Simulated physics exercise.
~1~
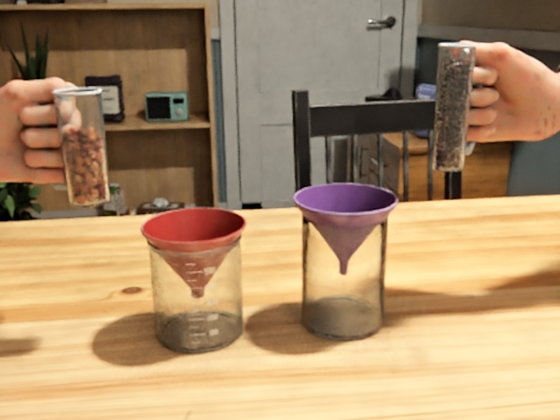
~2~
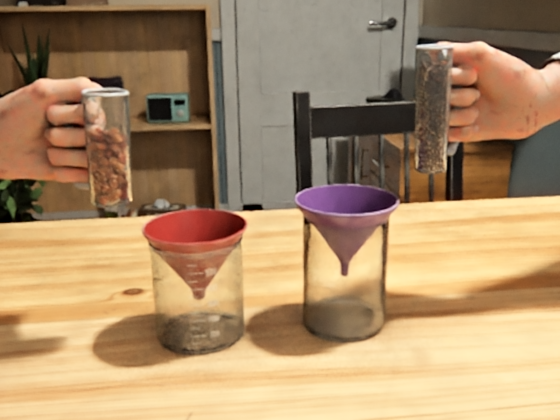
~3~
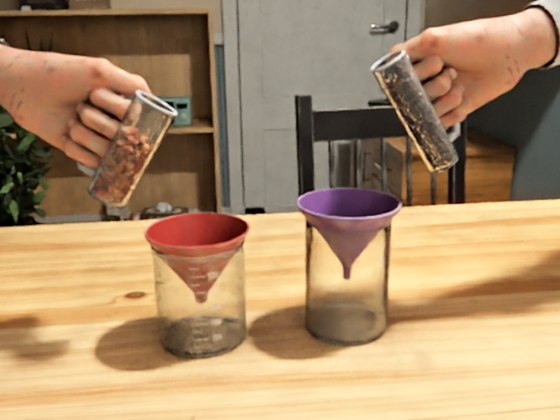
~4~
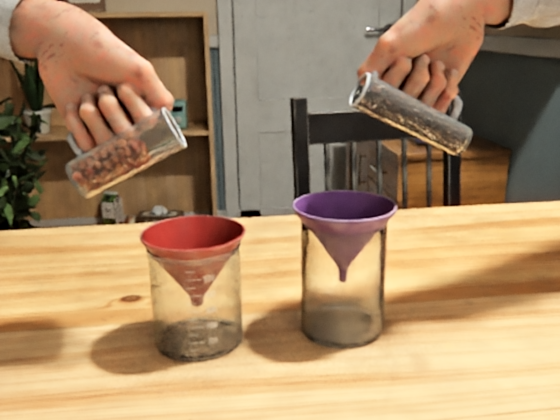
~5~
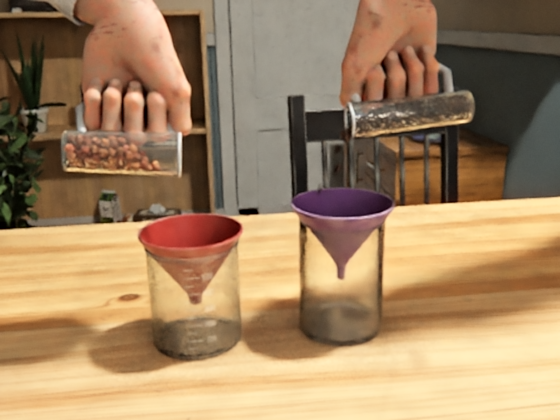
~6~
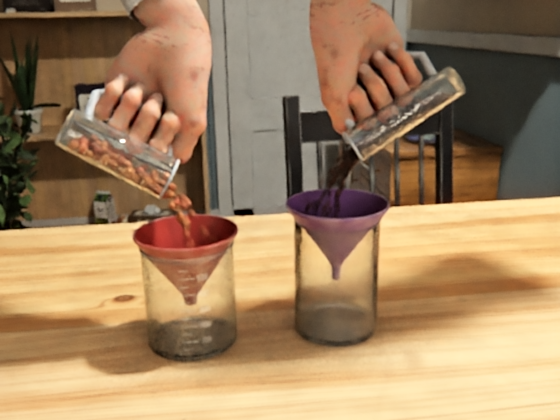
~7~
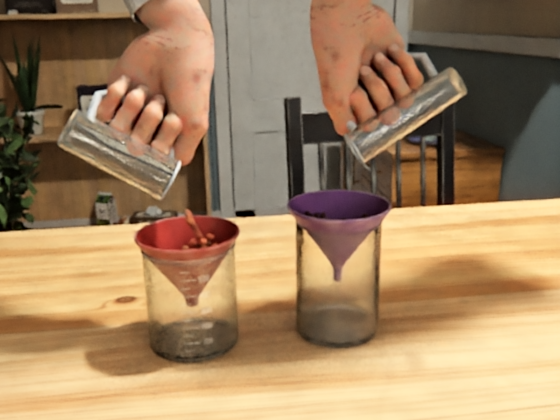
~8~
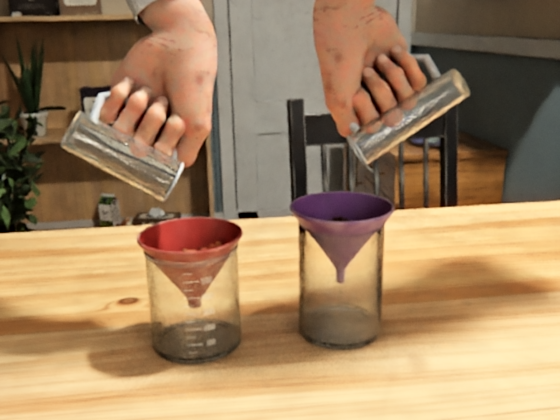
Two hands tipped clear cups over a red funnel and a purple funnel set in glass jars, pouring reddish pieces on the left and dark bits on the right, until both cups were empty and everything sat stuck in the funnels.
